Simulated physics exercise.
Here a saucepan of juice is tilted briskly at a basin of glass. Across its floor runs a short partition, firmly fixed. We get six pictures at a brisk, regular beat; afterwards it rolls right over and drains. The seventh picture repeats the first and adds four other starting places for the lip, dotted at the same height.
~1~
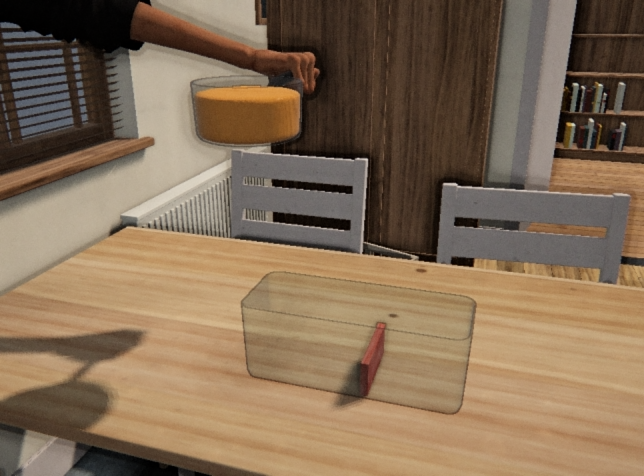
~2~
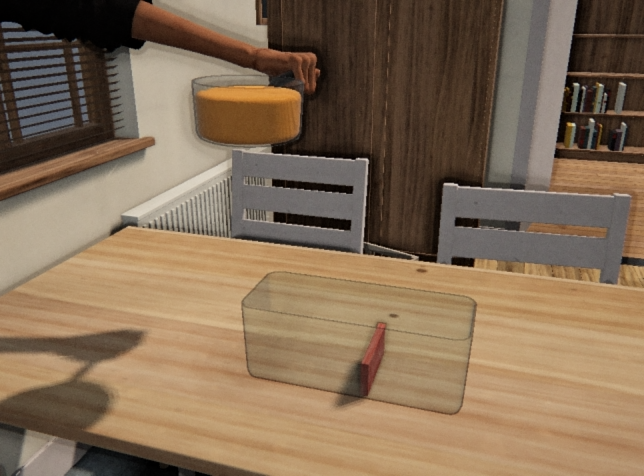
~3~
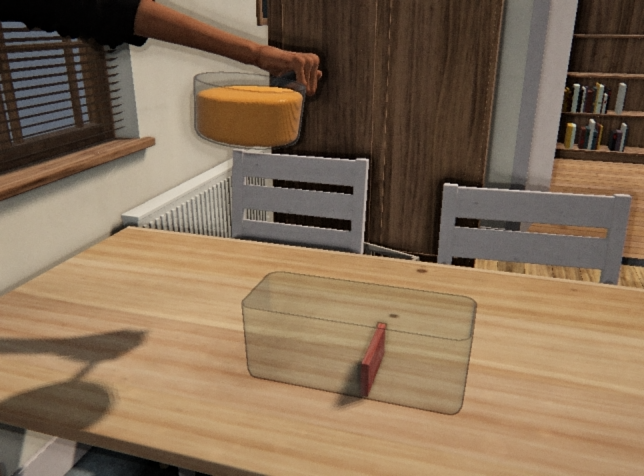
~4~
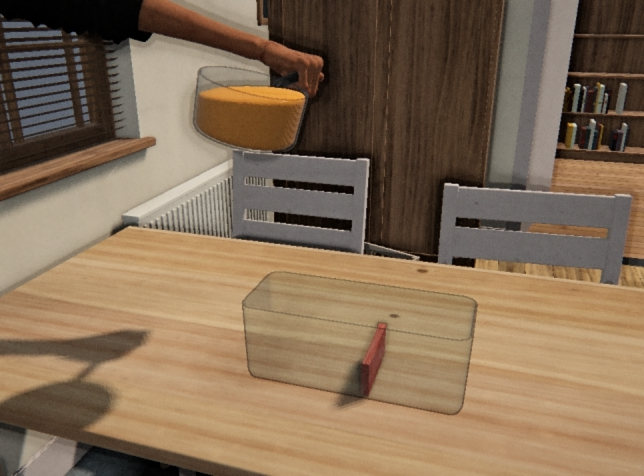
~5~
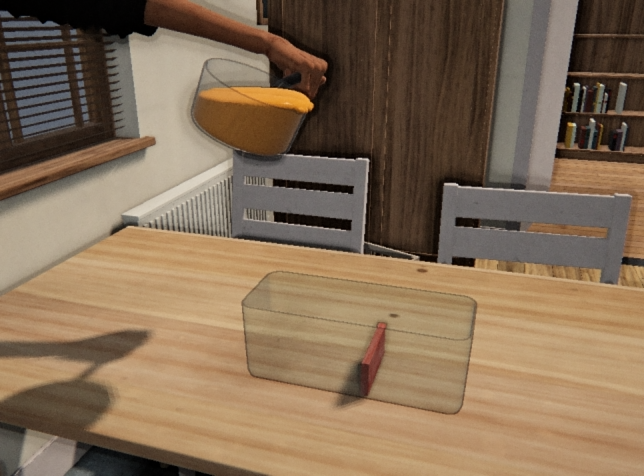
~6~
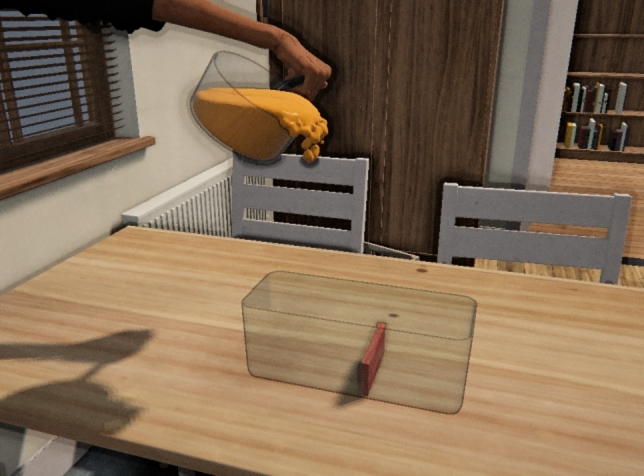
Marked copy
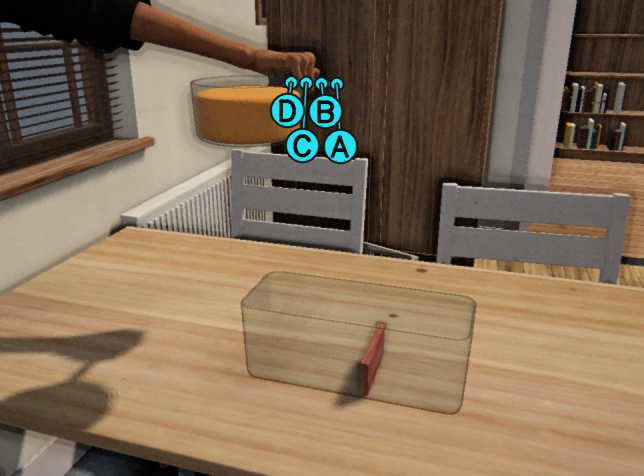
An arm tilts a clear pan of orange juice rightward until some slips over the lip.
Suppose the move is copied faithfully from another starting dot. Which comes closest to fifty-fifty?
Dot C.
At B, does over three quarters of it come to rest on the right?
No, it does not.
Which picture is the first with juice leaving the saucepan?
Picture 5.
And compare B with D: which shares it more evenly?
It is B.
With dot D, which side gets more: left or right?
The left one.
In cyan, A at (336, 84); B at (321, 83); C at (306, 83); D at (291, 82).
With A, about 26 % ends left of the wall and 72 % right of it.
With B, about 36 % ends left of the wall and 62 % right of it.
With C, about 50 % ends left of the wall and 47 % right of it; 3 % is lost outside.
With D, about 71 % ends left of the wall and 27 % right of it.
